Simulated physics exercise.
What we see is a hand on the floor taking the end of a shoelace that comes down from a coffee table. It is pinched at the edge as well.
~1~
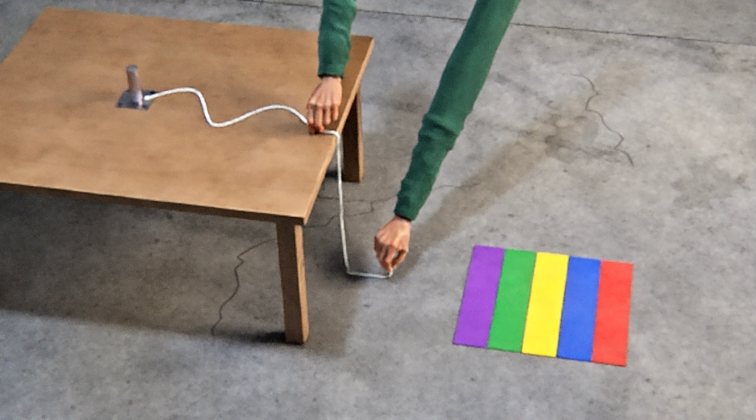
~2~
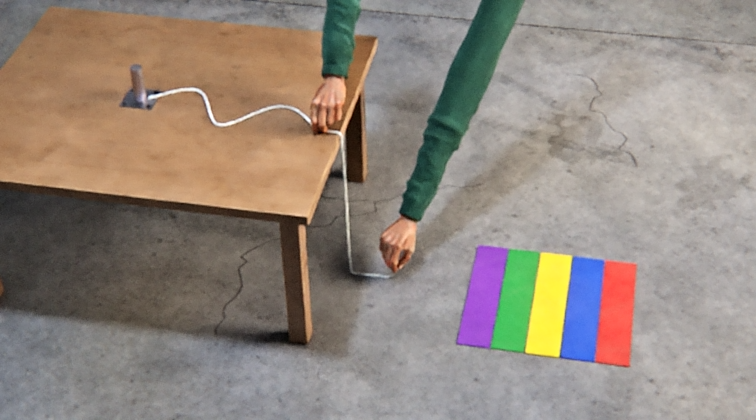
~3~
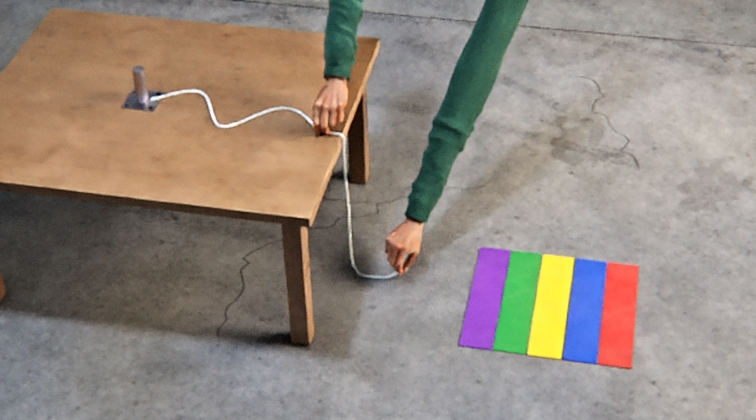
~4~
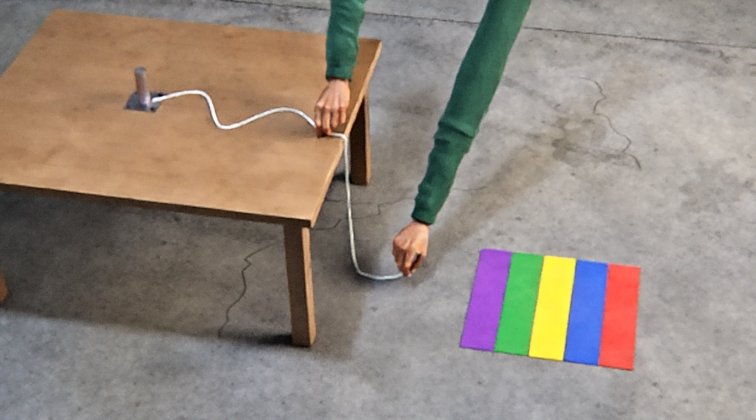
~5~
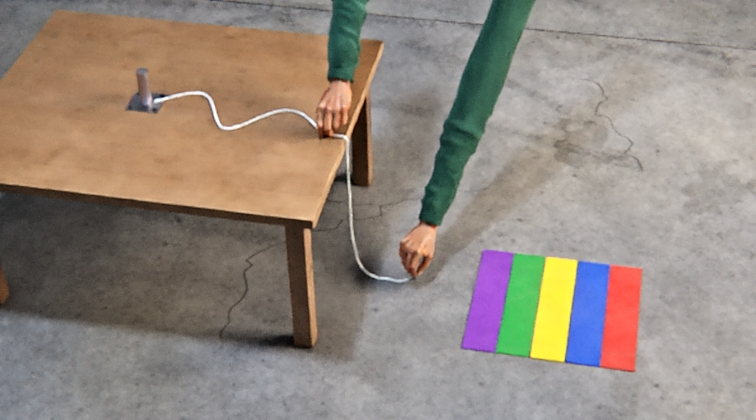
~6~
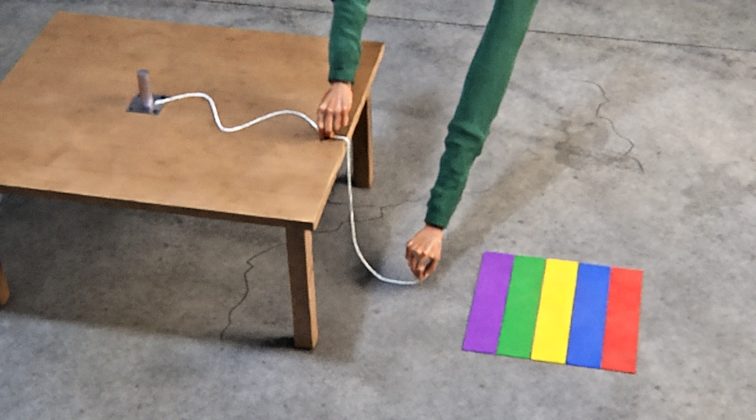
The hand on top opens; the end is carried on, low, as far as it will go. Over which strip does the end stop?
The end stops over the blue strip.
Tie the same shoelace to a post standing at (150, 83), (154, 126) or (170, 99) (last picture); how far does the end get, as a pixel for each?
The places are (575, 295), (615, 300) and (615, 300).
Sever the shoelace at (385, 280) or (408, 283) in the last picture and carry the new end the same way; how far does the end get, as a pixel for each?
Try by try, around (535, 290) and (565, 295).
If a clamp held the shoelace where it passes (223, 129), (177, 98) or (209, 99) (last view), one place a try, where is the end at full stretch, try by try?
In that order: (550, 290), (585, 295) and (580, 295).
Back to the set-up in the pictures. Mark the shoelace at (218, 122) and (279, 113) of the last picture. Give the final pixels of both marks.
The first at (252, 119), the second at (324, 131).
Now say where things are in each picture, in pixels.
The first frame shows end (391, 268); purple (473, 327); green (507, 331); yellow (541, 336); blue (576, 340); red (611, 344).
The second frame shows end (397, 268); shoelace through (184, 90) (217, 124) (286, 107) (340, 136) (346, 201) (350, 257).
The third frame shows end (403, 270).
The fourth frame shows end (409, 272); shoelace through (188, 93) (221, 127) (290, 110) (344, 139) (348, 204) (354, 260).
The fifth frame shows end (417, 274).
The sixth frame shows end (423, 276); shoelace through (191, 95) (223, 130) (293, 112) (346, 142) (351, 206) (365, 263).
A little later, end near (536, 291); over green.
Next, end near (571, 295); over yellow.
When it is tight, end near (592, 298); over blue. It gets as far as the blue strip.
